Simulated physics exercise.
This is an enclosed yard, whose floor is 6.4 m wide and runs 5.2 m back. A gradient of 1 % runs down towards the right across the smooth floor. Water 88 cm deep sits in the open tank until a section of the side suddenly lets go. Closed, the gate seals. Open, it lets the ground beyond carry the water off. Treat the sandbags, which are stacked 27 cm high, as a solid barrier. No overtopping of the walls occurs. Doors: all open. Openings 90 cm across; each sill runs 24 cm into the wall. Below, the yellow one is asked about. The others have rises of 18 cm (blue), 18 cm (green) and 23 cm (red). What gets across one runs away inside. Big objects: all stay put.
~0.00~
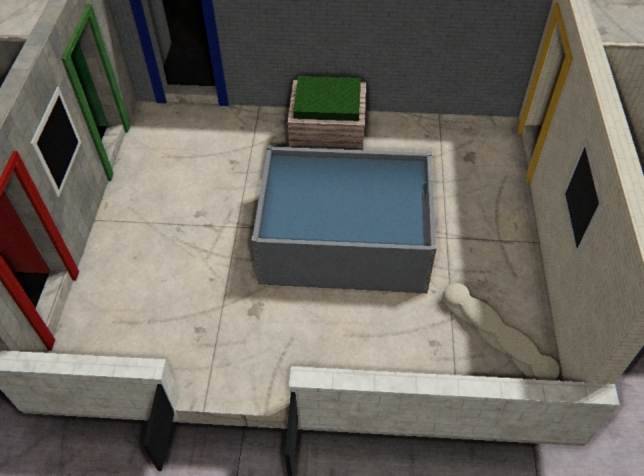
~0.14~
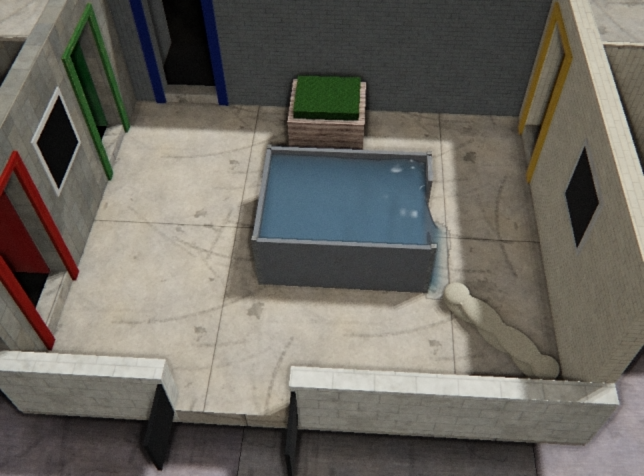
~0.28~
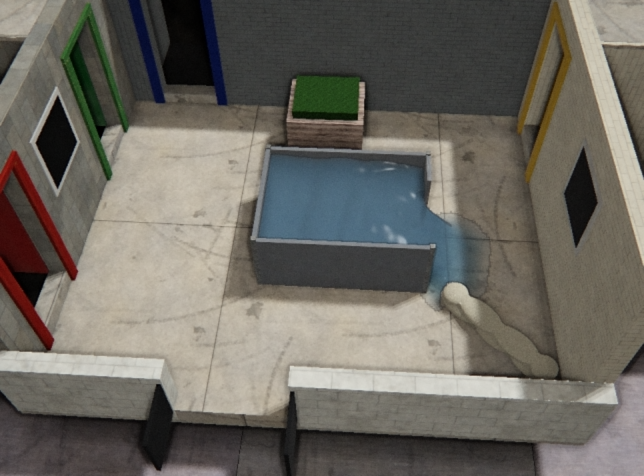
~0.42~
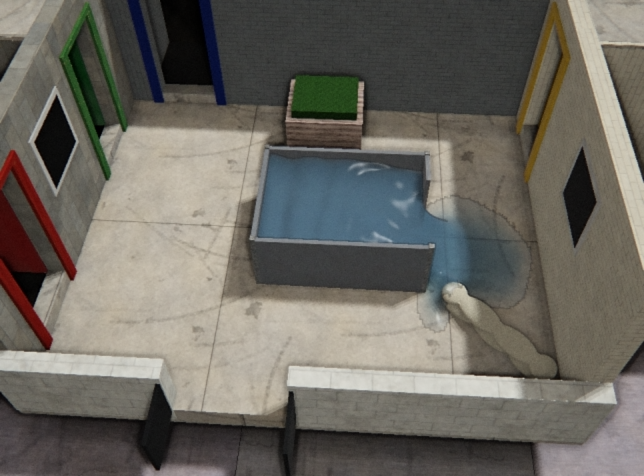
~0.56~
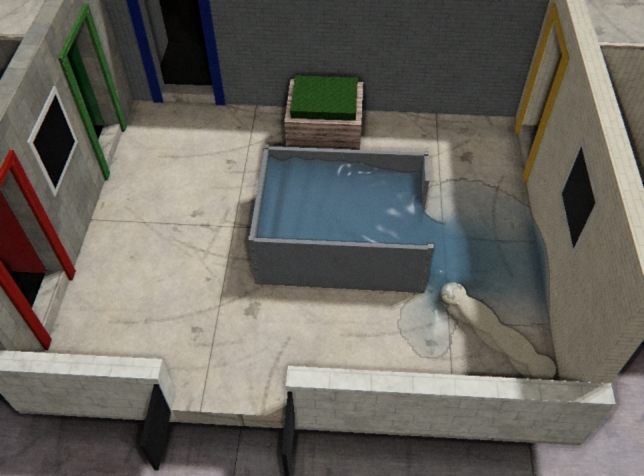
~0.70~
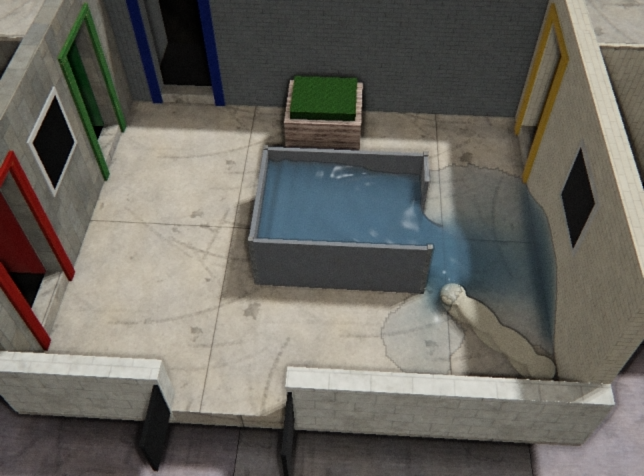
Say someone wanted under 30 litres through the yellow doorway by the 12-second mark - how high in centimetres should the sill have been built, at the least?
They should have built it at least 21 cm high.
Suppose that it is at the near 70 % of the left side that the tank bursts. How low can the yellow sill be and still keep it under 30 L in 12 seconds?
In that case you'd want it roughly 10.0 cm high.
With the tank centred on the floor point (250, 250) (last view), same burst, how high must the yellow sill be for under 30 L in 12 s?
Then it needs to be around 17 cm high.
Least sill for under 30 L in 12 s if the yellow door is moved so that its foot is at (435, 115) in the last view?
You'd want it roughly 20 cm high.
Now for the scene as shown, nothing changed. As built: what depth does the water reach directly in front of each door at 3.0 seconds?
Blue door 0 cm, green door 0 cm, yellow door 12 cm, red door 0 cm.
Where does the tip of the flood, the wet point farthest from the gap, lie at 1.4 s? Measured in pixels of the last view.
(511, 123).
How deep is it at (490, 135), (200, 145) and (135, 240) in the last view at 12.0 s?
In that order: 12, 9 and 5 cm.
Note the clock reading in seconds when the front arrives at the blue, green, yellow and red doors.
Arrives: Blue 3.2 s / green 4.0 s / yellow 0.9 s / red 4.0 s.
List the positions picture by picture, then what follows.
The first picture shows the open tank at (346, 199) is whole and still, 88 cm deep; the yellow door at (541, 106) is dry.
In the second picture, the gap is at (425, 240), the front 0.3 m out at (445, 243); the back of the open tank holds 88 cm.
In the third picture, water pours out at (423, 243) and has run 0.9 m, to (484, 262); about 16 cm deep outside, 88 cm at the back.
In the fourth picture, the gap is at (422, 244), the front 1.5 m out at (526, 261); the back of the open tank holds 84 cm.
In the fifth picture, the front is at (530, 212), 1.7 m from the gap at (421, 245); 3.6 m2 of floor is wet, 75 cm left at the back.
In the sixth picture, the front is at (525, 186), 1.9 m from the gap at (420, 246); 4.4 m2 of floor is wet, 75 cm left at the back; 0.6 m in a straight line remain to the yellow door at (537, 107).
After 1.4 s water covers 25 % of the floor, deepest (66 cm) near (551, 373); 14 cm at the yellow door, 0 litres in over its 22 cm sill.
After 3.0 s water covers 50 % of the floor, deepest (40 cm) near (551, 373); 12 cm at the yellow door, 0 litres in over its 22 cm sill.
After 12.0 s water covers 95 % of the floor, deepest (15 cm) near (302, 121); 12 cm at the yellow door, 22 litres in over its 22 cm sill.
At the yellow door as built, the water arrived by 1.0 s and peaked near 27 cm at 6.0 s.
With a sill of 18.5 cm, 45 litres would have come in within the 12 s; with 25.5 cm, 8 litres. So under 30 litres takes about 21 cm.
